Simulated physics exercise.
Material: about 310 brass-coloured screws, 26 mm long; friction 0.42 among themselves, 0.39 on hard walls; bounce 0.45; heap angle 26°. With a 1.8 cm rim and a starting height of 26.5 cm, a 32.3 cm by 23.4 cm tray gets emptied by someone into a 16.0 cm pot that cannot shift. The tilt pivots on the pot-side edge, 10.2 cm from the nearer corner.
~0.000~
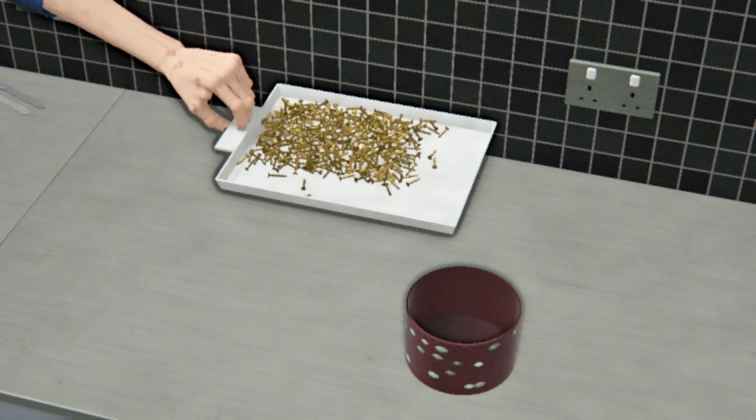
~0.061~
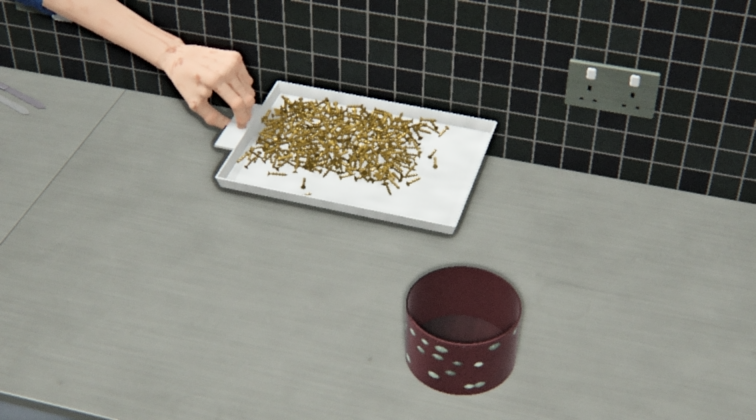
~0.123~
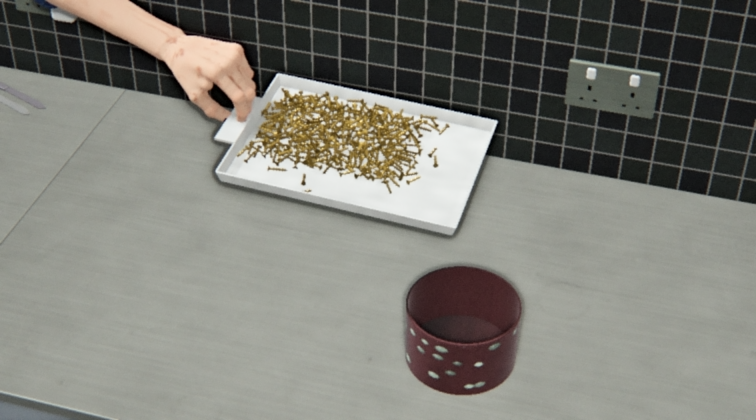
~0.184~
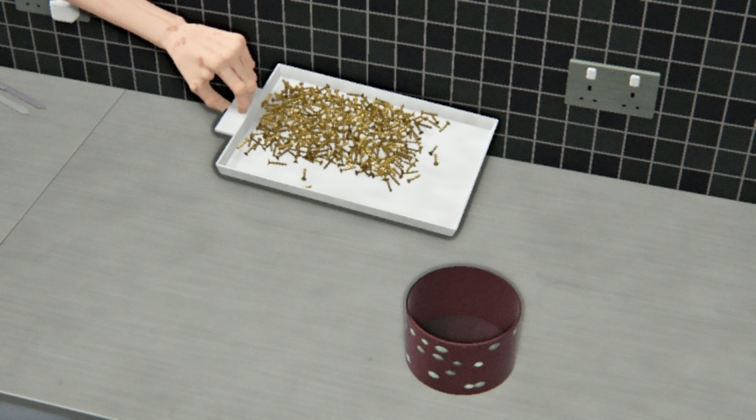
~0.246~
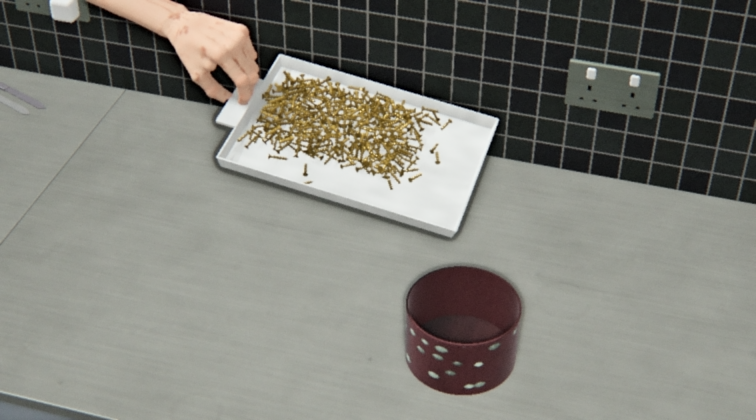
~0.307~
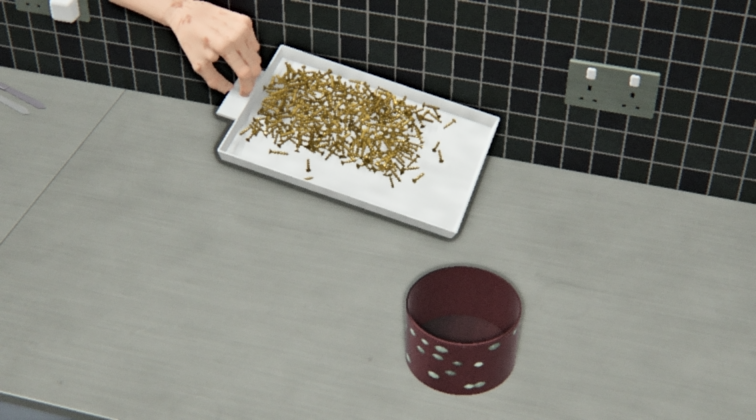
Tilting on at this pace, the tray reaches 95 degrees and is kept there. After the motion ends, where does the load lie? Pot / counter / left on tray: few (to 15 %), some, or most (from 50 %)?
Pot = most, counter = some, tray = few.
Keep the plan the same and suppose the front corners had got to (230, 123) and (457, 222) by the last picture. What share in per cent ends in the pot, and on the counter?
Split: Pot = 20, counter = 80.
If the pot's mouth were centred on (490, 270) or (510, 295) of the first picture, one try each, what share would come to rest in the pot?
Some 35 and 60 per cent.
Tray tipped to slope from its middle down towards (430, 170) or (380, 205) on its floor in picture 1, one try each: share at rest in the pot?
Roughly 30 per cent on the first try and 55 per cent on the second.
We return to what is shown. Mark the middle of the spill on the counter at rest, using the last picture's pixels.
(524, 392), roughly.
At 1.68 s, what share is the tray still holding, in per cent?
Close to 35 in a hundred.
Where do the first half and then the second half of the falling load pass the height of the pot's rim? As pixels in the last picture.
The first half passes near (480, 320) and the second half near (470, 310).
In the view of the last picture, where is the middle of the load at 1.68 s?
Look about (466, 350) in the last view.
After 1.13 s, tilt 51 degrees; the tray holds 85 %, the pot 0 %.
After 1.68 s, tilt 77 degrees; the tray holds 35 %, the pot 40 %.
After 2.28 s, tilt 95 degrees; the tray holds 0 %, the pot 75 %.
In the end, at 2.8 s, pot 75 %, counter 25 %, tray 0 %.
